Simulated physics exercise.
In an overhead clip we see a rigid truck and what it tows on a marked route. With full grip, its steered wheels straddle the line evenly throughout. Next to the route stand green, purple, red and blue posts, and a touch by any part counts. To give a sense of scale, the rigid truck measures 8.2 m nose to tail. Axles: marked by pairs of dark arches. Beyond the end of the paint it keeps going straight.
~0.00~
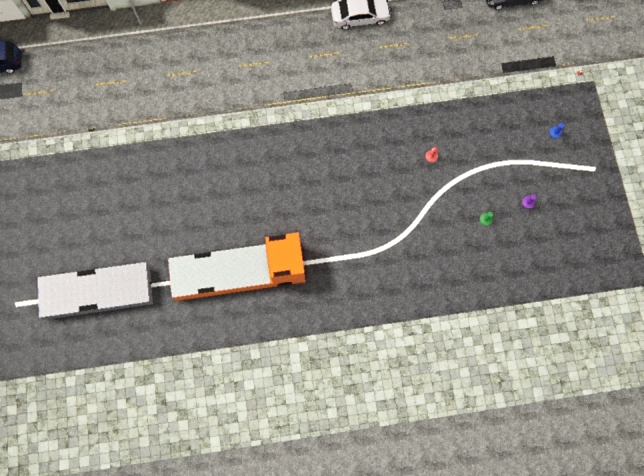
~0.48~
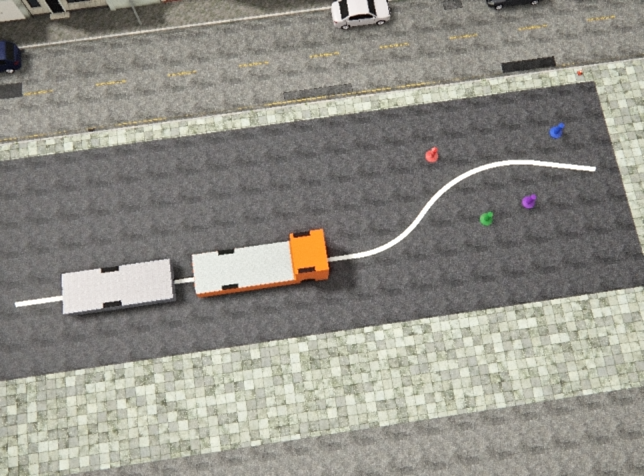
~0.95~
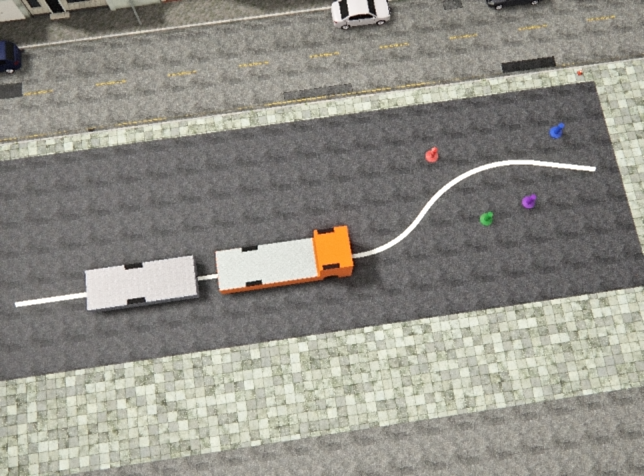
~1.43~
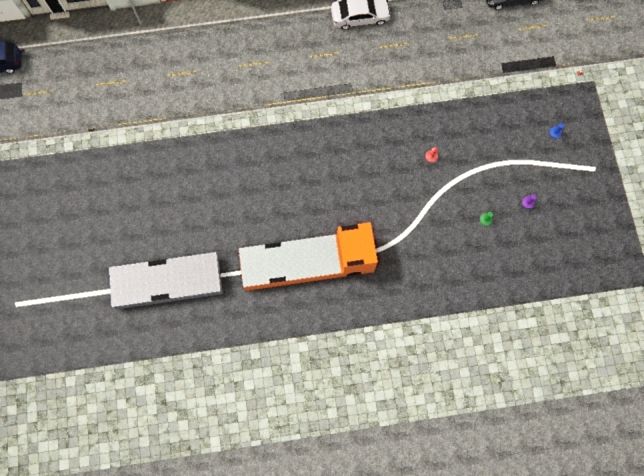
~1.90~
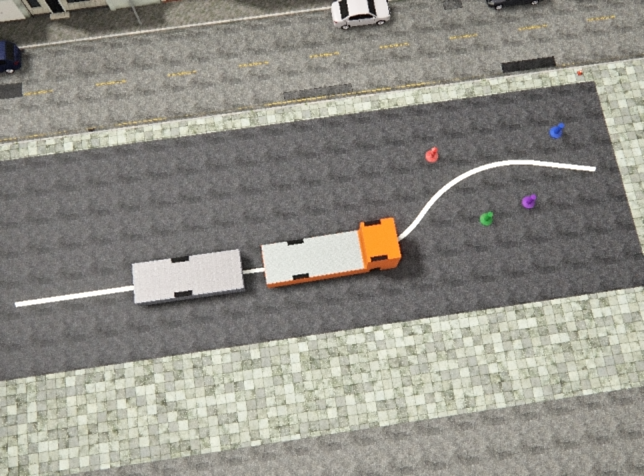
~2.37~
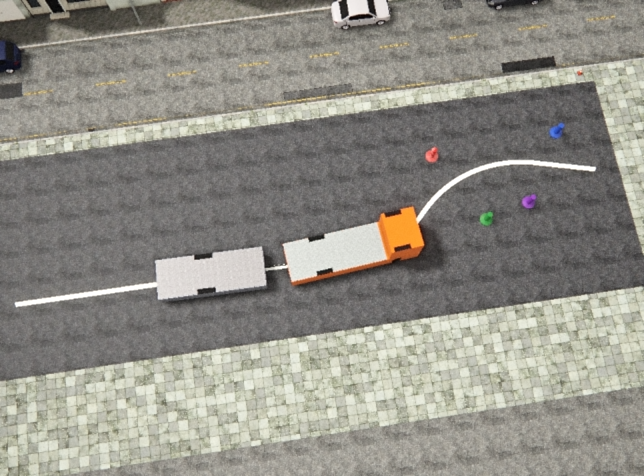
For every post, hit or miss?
Outcome: Green goes unscathed; purple suffers contact; red goes unscathed; blue goes unscathed.
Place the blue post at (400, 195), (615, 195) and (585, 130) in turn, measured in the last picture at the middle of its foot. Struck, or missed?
One: Gets hit. Two: Gets hit. Three: Stays safe.
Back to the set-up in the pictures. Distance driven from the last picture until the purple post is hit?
After roughly 19.5 metres.
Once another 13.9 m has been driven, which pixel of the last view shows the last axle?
The axle is about at (399, 210).
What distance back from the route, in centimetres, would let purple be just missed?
Roughly 20 for purple.
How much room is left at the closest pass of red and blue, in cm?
Red 60, blue 30.
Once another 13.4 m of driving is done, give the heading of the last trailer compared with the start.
Some 20°.
By 4.3 s, the last axle is at (292, 258) of the last picture, 15 cm off the line; red has been passed with 60 cm to spare.
By 6.4 s, the last axle is at (379, 219) of the last picture, 155 cm off the line; blue has been passed with 30 cm to spare.
By 8.8 s, the last axle is at (482, 183) of the last picture, 120 cm off the line; green has been passed with 55 cm to spare; the trailer has hit purple.
By 8.8 s, the last axle is at (483, 182) of the last picture, 120 cm off the line.
By 12.4 s, the last axle is out of the picture, 40 cm off the line; 1 of 4 struck in all.
